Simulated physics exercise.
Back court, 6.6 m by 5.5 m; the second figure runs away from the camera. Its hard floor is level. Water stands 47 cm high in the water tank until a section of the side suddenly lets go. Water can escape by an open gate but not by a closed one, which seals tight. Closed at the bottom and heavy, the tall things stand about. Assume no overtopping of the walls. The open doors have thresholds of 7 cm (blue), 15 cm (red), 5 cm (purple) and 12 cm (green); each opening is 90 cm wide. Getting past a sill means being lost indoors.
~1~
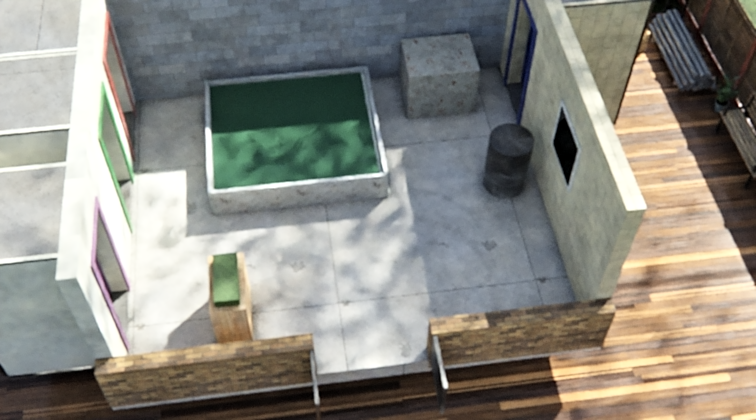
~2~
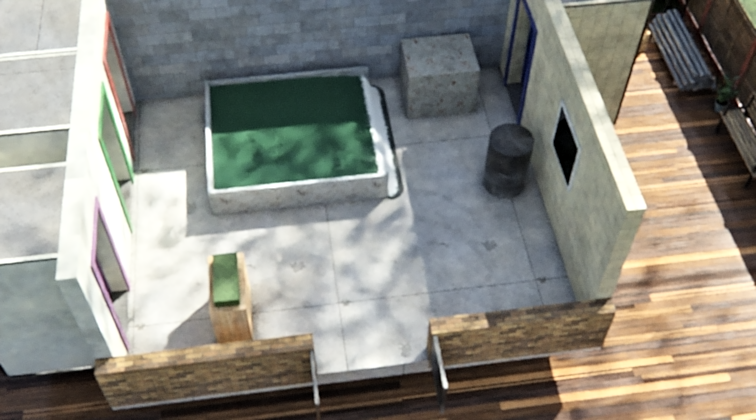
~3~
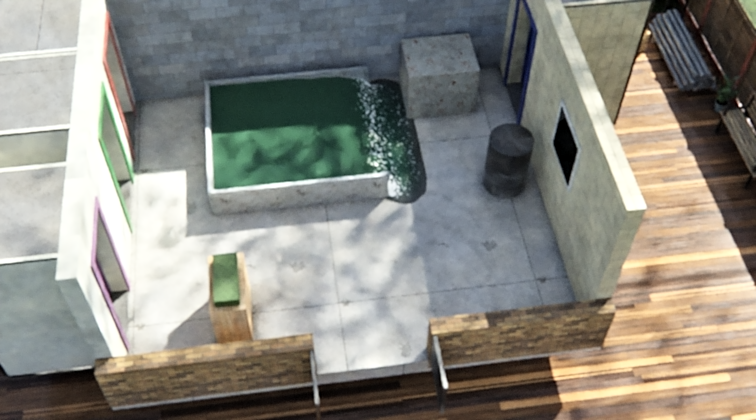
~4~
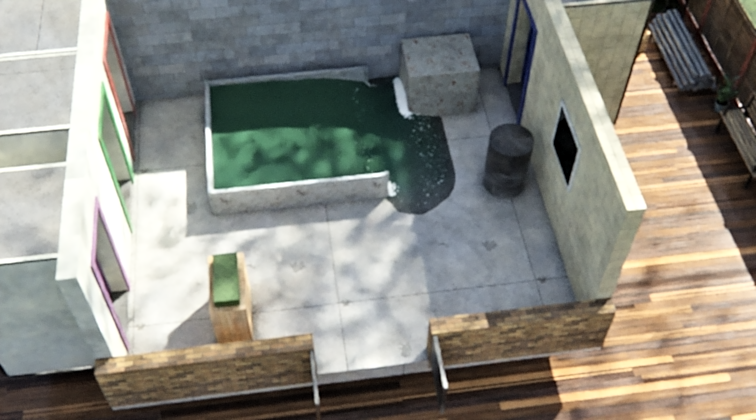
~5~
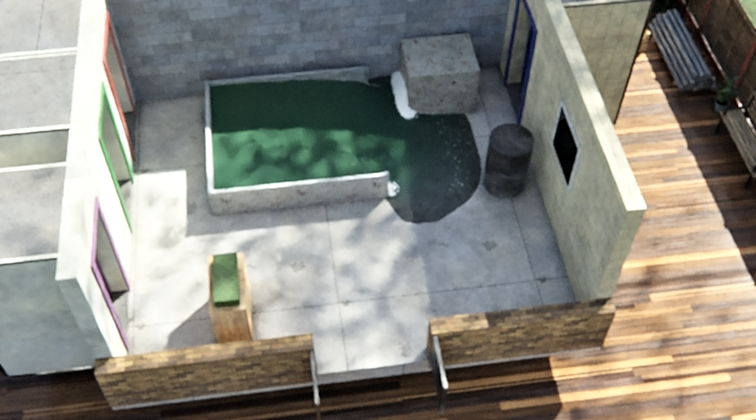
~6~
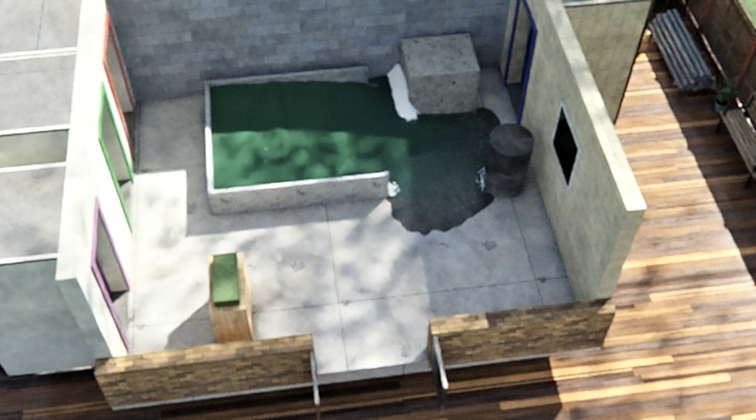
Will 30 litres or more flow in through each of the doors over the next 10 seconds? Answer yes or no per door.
Blue door: Yes, red door: No, purple door: No, green door: No.
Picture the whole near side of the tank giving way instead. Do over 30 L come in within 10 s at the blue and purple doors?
At the blue door the limit is not exceeded; at the purple door it is surpassed.
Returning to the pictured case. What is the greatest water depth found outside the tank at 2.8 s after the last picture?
I'd say near 34 centimetres.
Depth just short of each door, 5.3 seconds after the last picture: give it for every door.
You'd get blue at 12 cm, red at 6 cm, purple at 1 cm, and green at 2 cm.
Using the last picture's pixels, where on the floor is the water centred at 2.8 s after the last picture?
Centre: Approx. (393, 161) px.
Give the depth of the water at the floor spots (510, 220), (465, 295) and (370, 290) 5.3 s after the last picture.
Spot one 8 cm, spot two 14 cm, spot three 4 cm.
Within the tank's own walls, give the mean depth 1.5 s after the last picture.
Average depth: About 24 cm.
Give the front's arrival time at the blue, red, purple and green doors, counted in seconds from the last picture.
So blue at 0.2 s, red at 2.2 s, purple at 5.0 s, and green at 3.2 s.
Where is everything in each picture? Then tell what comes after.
Still water, 47 cm deep, in the water tank at (293, 129), in the first picture.
Water pours out at (374, 133) and has run 1.3 m, to (373, 89); typically 9 cm deep outside, 47 cm at the water tank's back, in the second picture.
The front is at (382, 83), 1.4 m from the gap at (374, 135); 1.6 m2 of floor is under water; 47 cm left at the back of the water tank, in the third picture.
Water pours out at (374, 136) and has run 1.7 m, to a hidden place; typically 9 cm deep outside, 47 cm at the water tank's back, in the fourth picture.
Water pours out at (374, 136) and has run 1.9 m, to (465, 195); typically 8 cm deep outside, 47 cm at the water tank's back, in the fifth picture.
Water pours out at (374, 136) and has run 2.2 m, to a hidden place; typically 8 cm deep outside, 47 cm at the water tank's back, in the sixth picture.
Then, 0.7 s after the last picture water covers 25 % of the floor and is deepest (38 cm) near (520, 145); blue door 13 cm at the sill, 14 L in, red door not reached, purple door not reached, green door not reached.
Then, 1.5 s after the last picture water covers 30 % of the floor and is deepest (36 cm) near (520, 145); blue door 20 cm at the sill, 56 L in, red door not reached, purple door not reached, green door not reached.
Then, 2.8 s after the last picture water covers 45 % of the floor and is deepest (34 cm) near (467, 75); blue door 26 cm at the sill, 152 L in, red door 8 cm at the sill, 0 L in, purple door not reached, green door not reached.
Then, 5.3 s after the last picture water covers 85 % of the floor and is deepest (18 cm) near (566, 328); blue door 12 cm at the sill, 279 L in, red door 6 cm at the sill, 0 L in, purple door 1 cm at the sill, 0 L in, green door 2 cm at the sill, 0 L in.
Then, 9.3 s after the last picture water covers 100 % of the floor and is deepest (12 cm) near (388, 183); blue door 8 cm at the sill, 292 L in, red door 4 cm at the sill, 0 L in, purple door 7 cm at the sill, 9 L in, green door 7 cm at the sill, 0 L in.
